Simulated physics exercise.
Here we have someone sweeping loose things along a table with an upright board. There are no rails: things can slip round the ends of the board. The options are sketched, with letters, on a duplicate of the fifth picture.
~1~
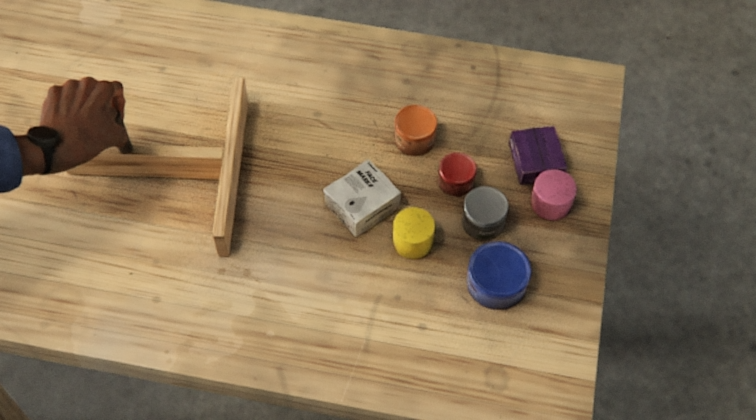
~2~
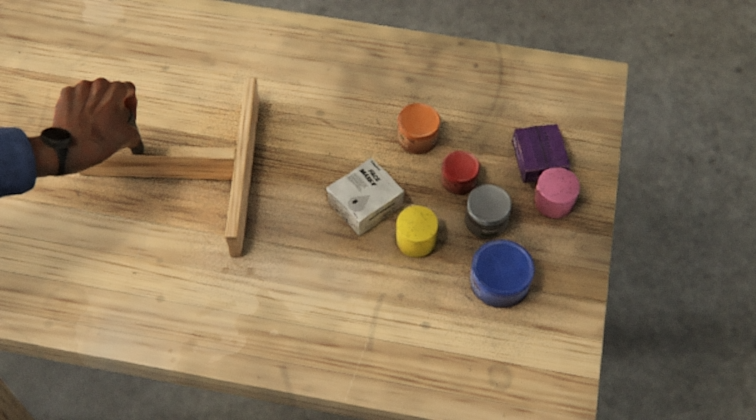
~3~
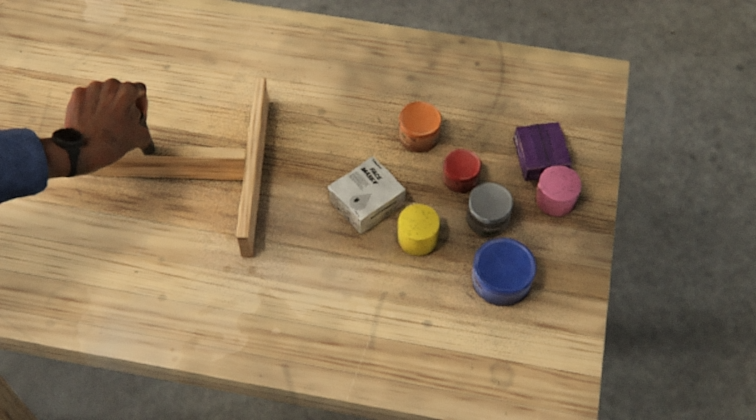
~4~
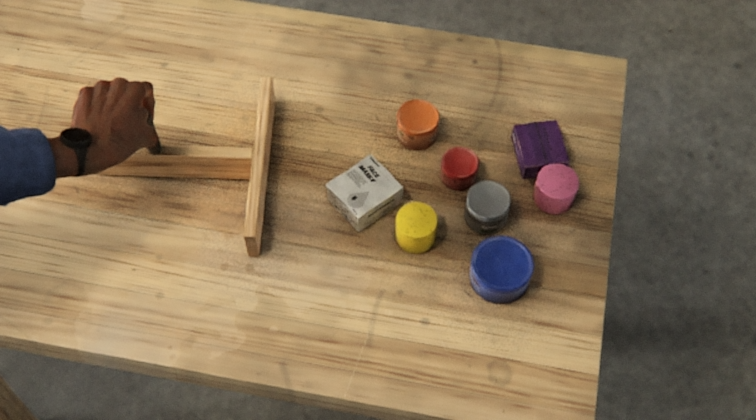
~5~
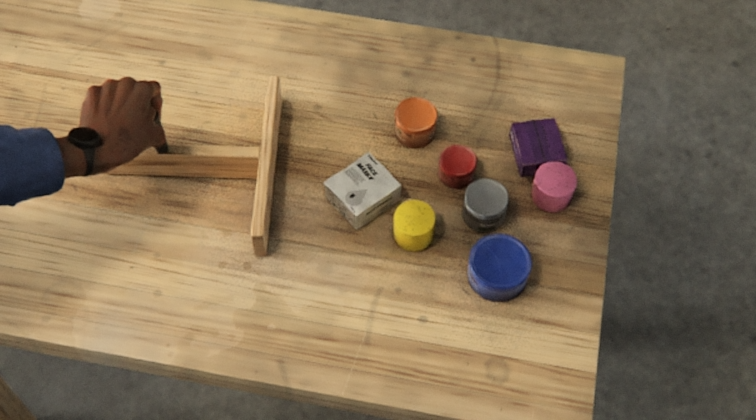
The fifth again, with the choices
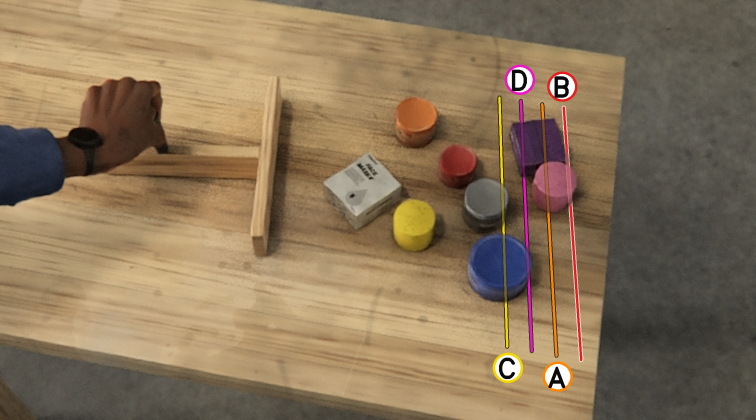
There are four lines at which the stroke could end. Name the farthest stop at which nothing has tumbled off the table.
It can go as far as D.
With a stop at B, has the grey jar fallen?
Yes.
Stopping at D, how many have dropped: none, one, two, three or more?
In all, none.
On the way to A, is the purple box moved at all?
Yes.
On the marked copy, A at (549, 221); B at (572, 225); C at (503, 213); D at (526, 217).
Following D. Soon after the start, board (358, 167); yellow pot (425, 231); white box (402, 192).
Later, board (453, 183); pink pot (558, 185); grey jar (531, 211).
In the end, board (526, 195); grey jar (604, 219); pink pot (599, 182); nothing has fallen.
As for the rest, A drops the pink pot and grey jar; B drops the pink pot, blue tub and grey jar; C is safe but short.
